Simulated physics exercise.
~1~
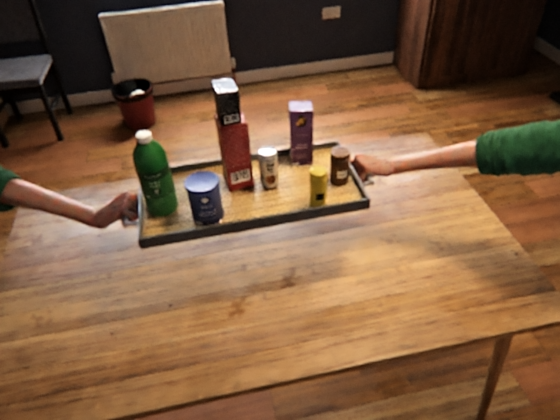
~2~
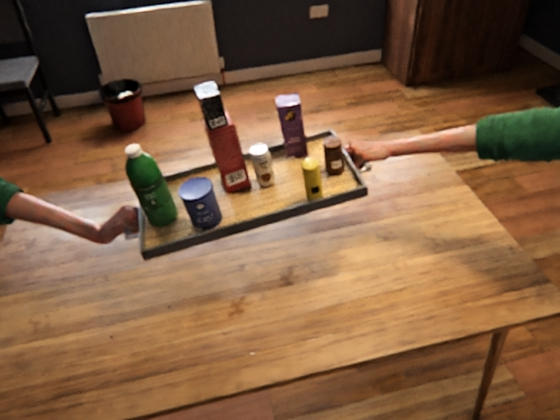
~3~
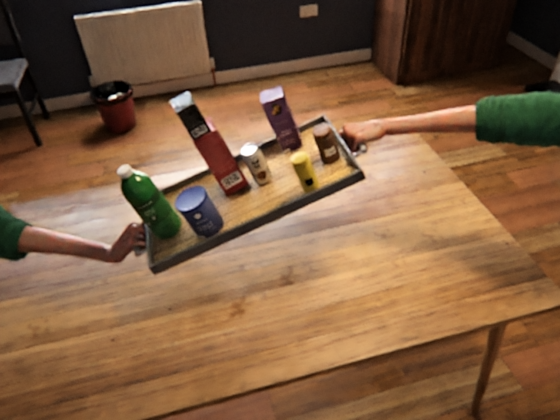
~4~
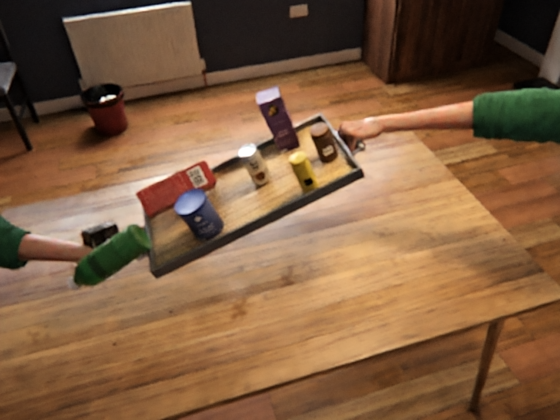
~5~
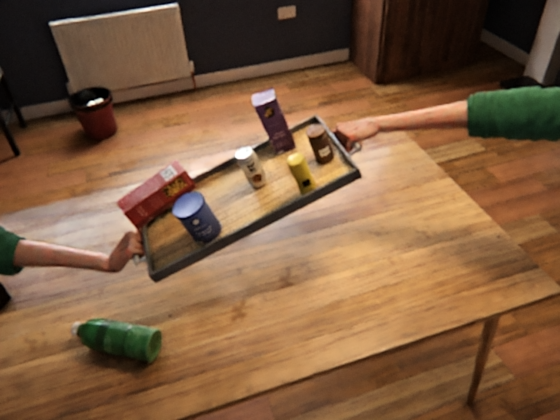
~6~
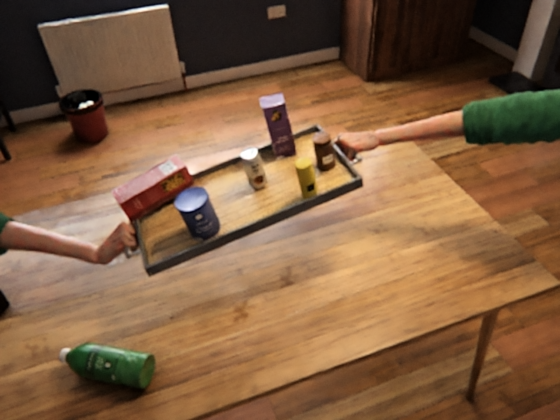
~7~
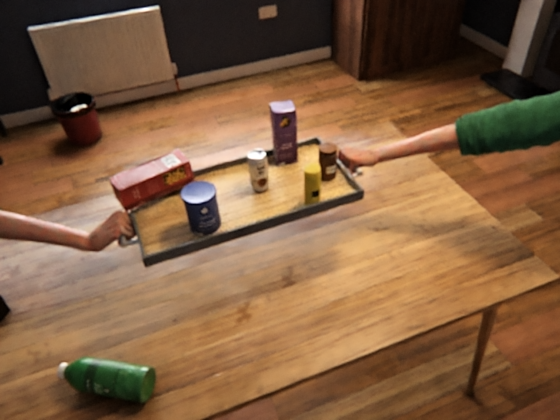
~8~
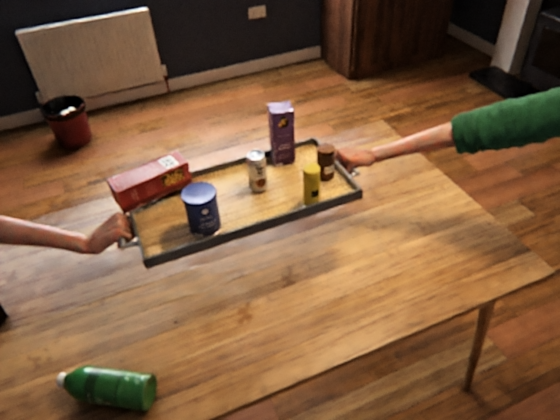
In the video, two hands tilt a loaded tray left edge down above a wooden table; a red carton topples, and a green bottle and black carton fall off. The tray levels, with the red carton lying on it, the other items upright, and the bottle on the table.
